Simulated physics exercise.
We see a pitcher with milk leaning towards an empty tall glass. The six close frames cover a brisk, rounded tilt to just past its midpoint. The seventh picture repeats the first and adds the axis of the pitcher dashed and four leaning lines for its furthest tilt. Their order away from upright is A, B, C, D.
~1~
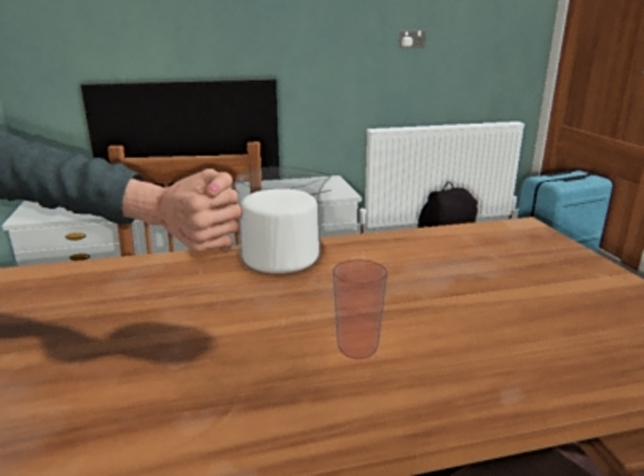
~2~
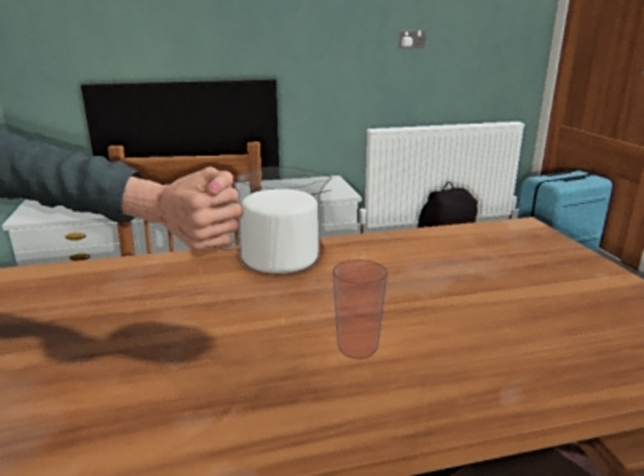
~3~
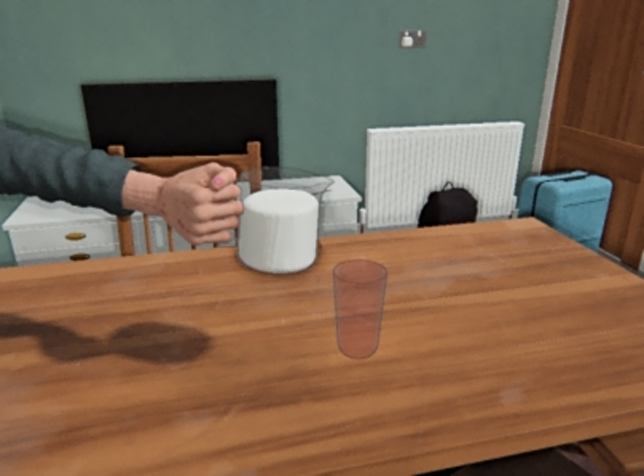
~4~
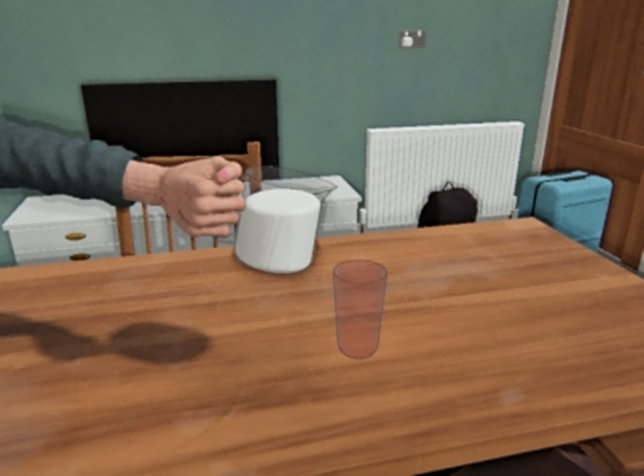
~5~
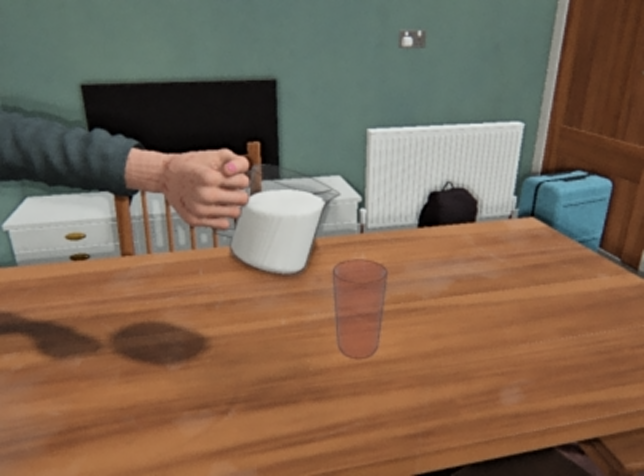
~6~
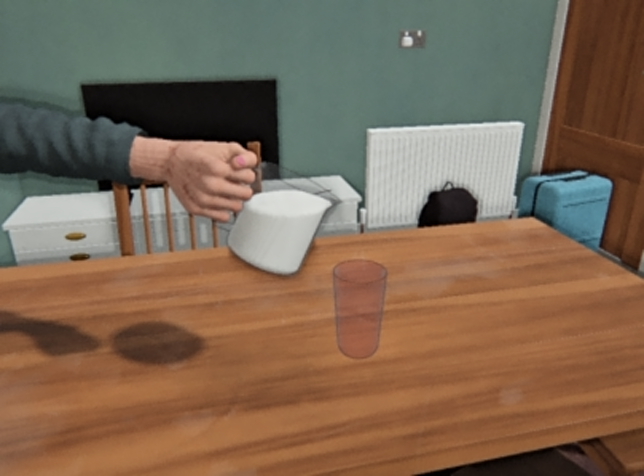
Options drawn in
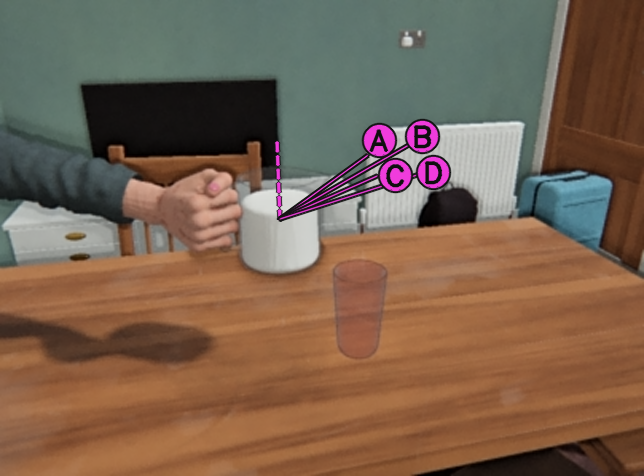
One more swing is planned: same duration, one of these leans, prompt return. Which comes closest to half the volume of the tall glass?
Take A.
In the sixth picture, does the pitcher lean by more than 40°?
No, it does not.
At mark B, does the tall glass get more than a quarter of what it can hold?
Yes, it does.
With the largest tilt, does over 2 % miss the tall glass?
Yes.
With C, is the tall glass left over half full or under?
Over.
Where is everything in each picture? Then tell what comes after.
Upright, lip at (329, 176); rim of the tall glass round (360, 271); nothing has left yet.
Upright, lip at (330, 177); nothing has left yet.
Tipped about 5°, lip at (333, 181); nothing has left yet.
Tipped about 11°, lip at (336, 186); nothing has left yet.
Tipped about 18°, lip at (339, 193); nothing has left yet.
Tipped about 26°, lip at (341, 201); nothing has left yet.
On the marked copy, A at (367, 155); B at (408, 145); C at (377, 176); D at (416, 175).
With A, the tall glass ends with about 47 % of what it can hold.
With B, the tall glass ends with about 65 % of what it can hold.
With C, the tall glass ends with about 82 % of what it can hold.
With D, the tall glass ends with about 85 % of what it can hold; 10 % of the milk is spilt.
